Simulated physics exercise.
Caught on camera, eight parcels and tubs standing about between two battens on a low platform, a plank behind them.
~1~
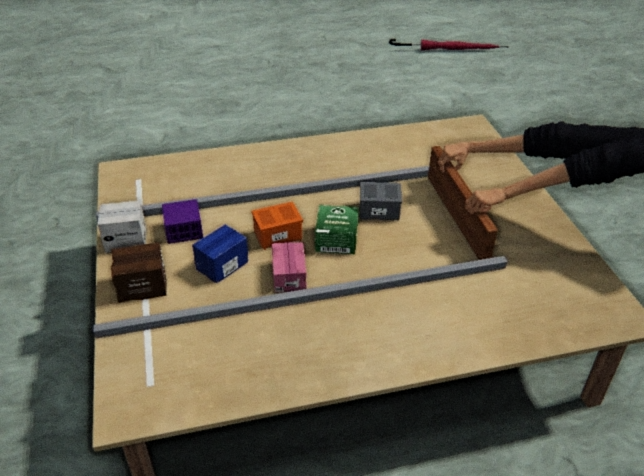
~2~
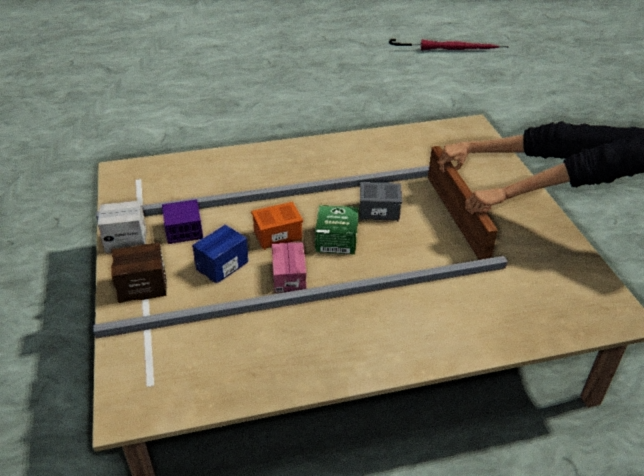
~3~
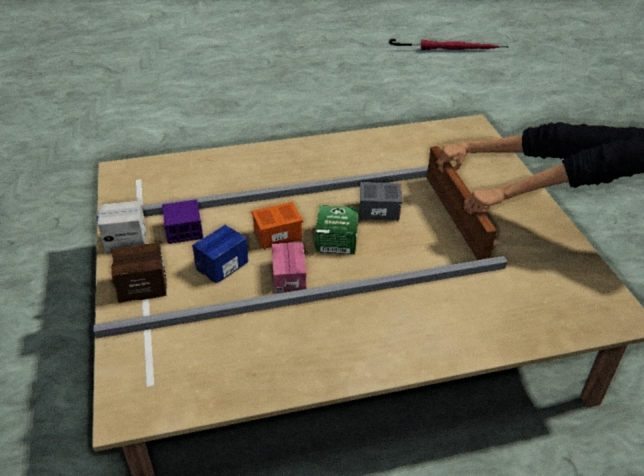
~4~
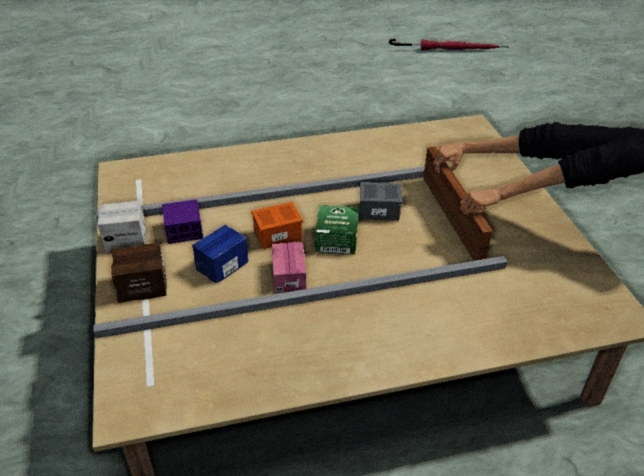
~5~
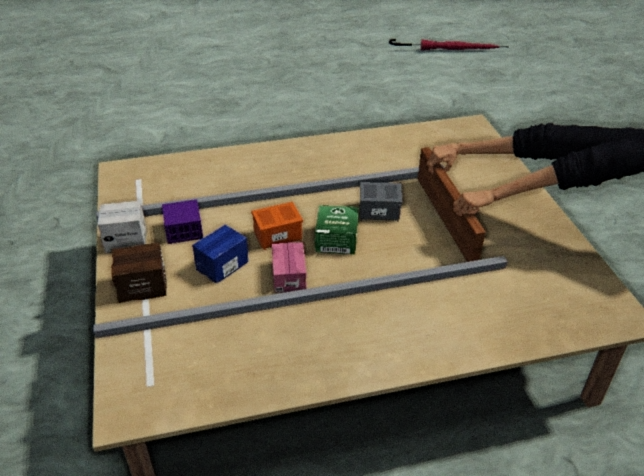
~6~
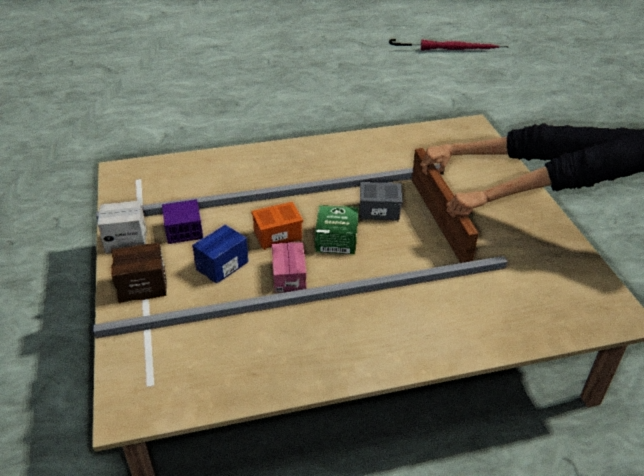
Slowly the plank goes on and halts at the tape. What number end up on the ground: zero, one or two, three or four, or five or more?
Outcome: The number that fall off is five or more.
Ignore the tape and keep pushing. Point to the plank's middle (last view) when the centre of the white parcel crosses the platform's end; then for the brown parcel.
For the white parcel at (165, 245), for the brown parcel at (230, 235).
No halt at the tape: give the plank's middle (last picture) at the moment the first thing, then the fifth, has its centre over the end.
Near (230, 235) and (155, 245).
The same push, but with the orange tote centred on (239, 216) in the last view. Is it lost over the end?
Then it drops off.
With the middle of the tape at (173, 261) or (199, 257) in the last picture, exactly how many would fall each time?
The counts: 2 and 1.
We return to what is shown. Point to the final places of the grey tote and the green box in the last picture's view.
The grey tote stops around (116, 246); the green box around (119, 273).
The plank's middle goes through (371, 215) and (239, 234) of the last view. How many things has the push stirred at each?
First 2, then 8.
Soon after, none off yet; white parcel at rest near (123, 227); brown parcel at rest near (139, 273); purple crate at rest near (183, 221).
In the end, the number that fall off is five or more; gone, orange tote, pink parcel, blue box, brown parcel and white parcel.
